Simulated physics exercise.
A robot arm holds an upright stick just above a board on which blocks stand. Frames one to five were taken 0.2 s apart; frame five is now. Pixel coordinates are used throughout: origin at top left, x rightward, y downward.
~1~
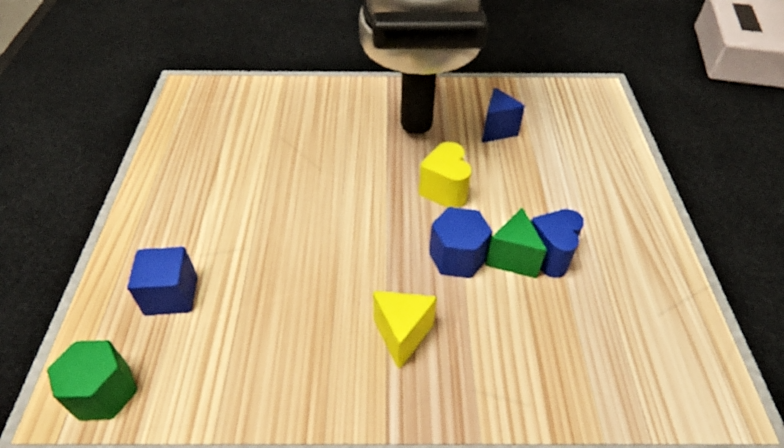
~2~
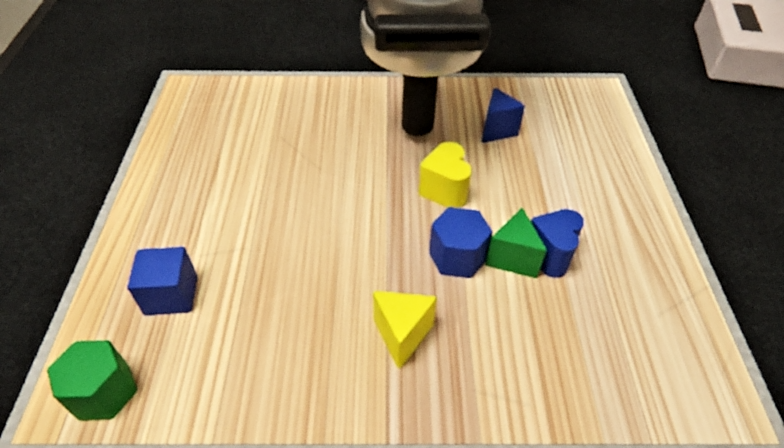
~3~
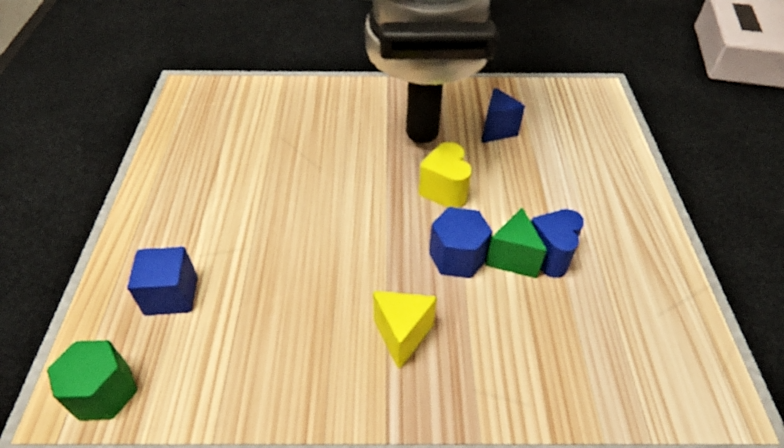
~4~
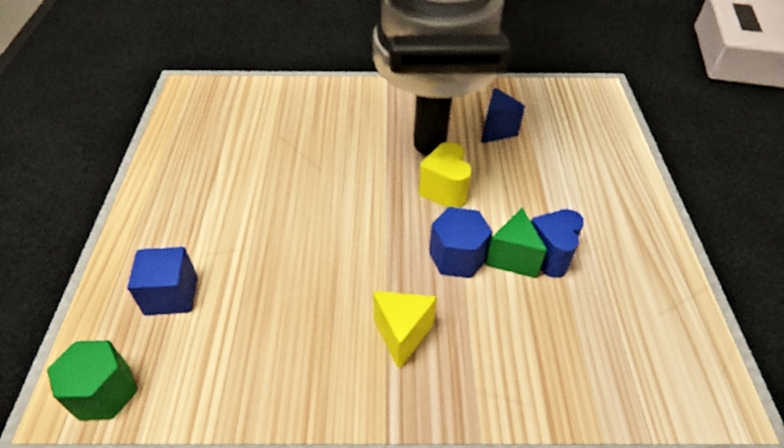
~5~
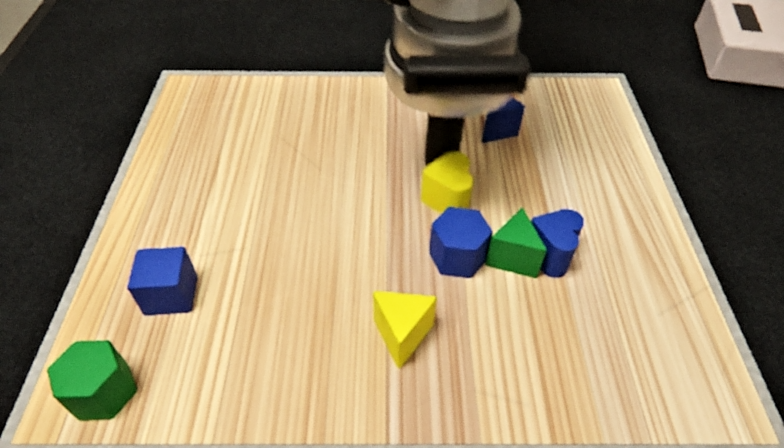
Robot arm with black stick moving slightly down and right over a wooden board, nudging a yellow heart among colourful blocks.
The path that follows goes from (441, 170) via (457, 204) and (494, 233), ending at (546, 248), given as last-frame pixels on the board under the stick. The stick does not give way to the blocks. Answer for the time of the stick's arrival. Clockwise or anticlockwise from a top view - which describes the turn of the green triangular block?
Seen from overhead, it turns clockwise.
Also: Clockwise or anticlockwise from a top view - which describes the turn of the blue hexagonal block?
It twists anticlockwise.
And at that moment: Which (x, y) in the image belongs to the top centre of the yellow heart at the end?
Close to (454, 217).
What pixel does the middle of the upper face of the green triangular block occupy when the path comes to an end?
At (544, 247).
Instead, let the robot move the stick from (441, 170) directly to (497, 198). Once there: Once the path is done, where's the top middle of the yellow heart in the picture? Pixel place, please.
The middle of its upper face will lie at (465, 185).
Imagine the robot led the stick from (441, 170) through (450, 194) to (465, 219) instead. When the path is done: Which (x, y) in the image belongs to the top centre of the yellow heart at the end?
Located at (454, 217).
What follows on the original path. One third of the way, stick at (458, 198); yellow heart at (453, 205), turned 40° clockwise; blue hexagonal block at (459, 250), turned 25° anticlockwise.
Two thirds of the way, stick at (495, 226); yellow heart at (454, 217), turned 85° clockwise; blue hexagonal block at (458, 255), turned 30° anticlockwise.
At the end, stick at (549, 241); yellow heart at (454, 217), turned 85° clockwise; blue hexagonal block at (458, 255), turned 30° anticlockwise; green triangular block at (544, 247), turned 50° clockwise; blue heart at (597, 237), turned 45° clockwise.
